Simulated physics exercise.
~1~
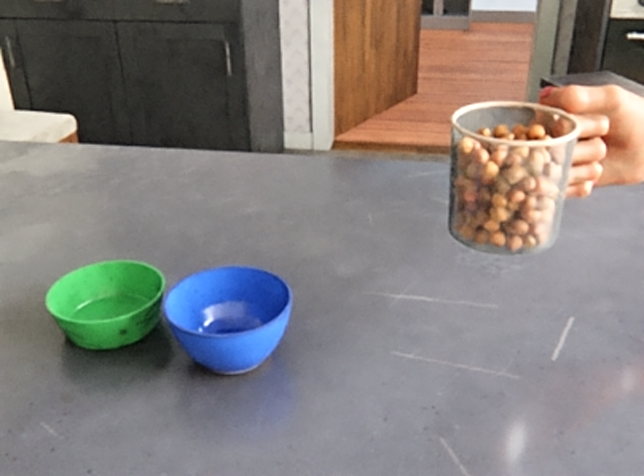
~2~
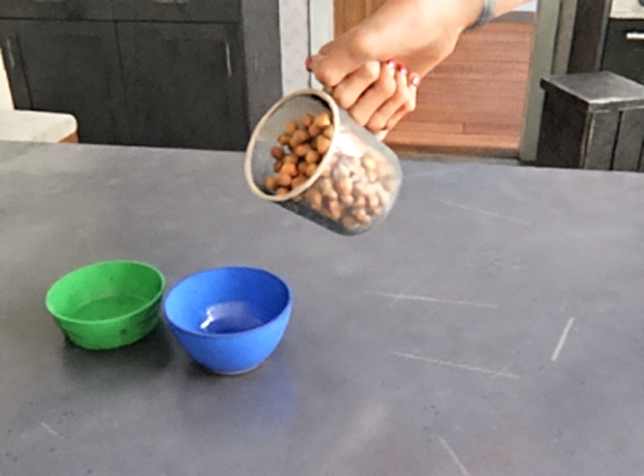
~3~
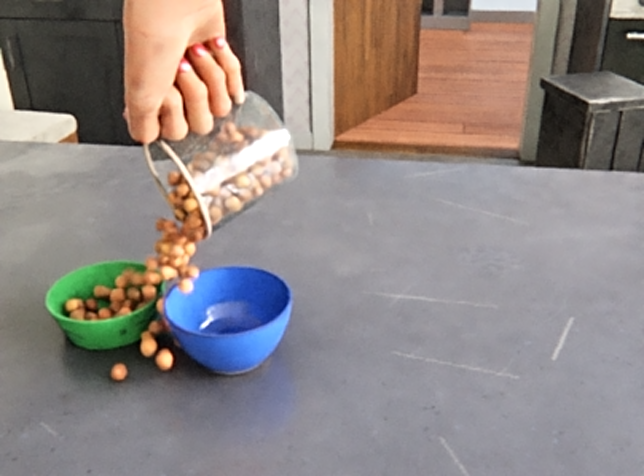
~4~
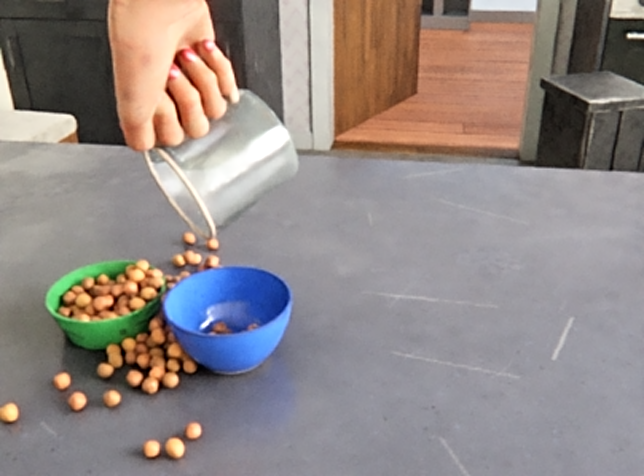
A hand with painted nails holds a clear cup full of hazelnuts at the right, above a dark grey tabletop seen from slightly above in a room with dark cabinets and a wooden floor. On the left of the table sit a green dish and, just right of it, a blue bowl. The hand carries the cup left and tips it toward them. Nuts pour into the green dish, and some fall onto the table. The cup empties, leaving the green dish heaped, a few nuts in the blue bowl, and many scattered in front as the last ones drop.
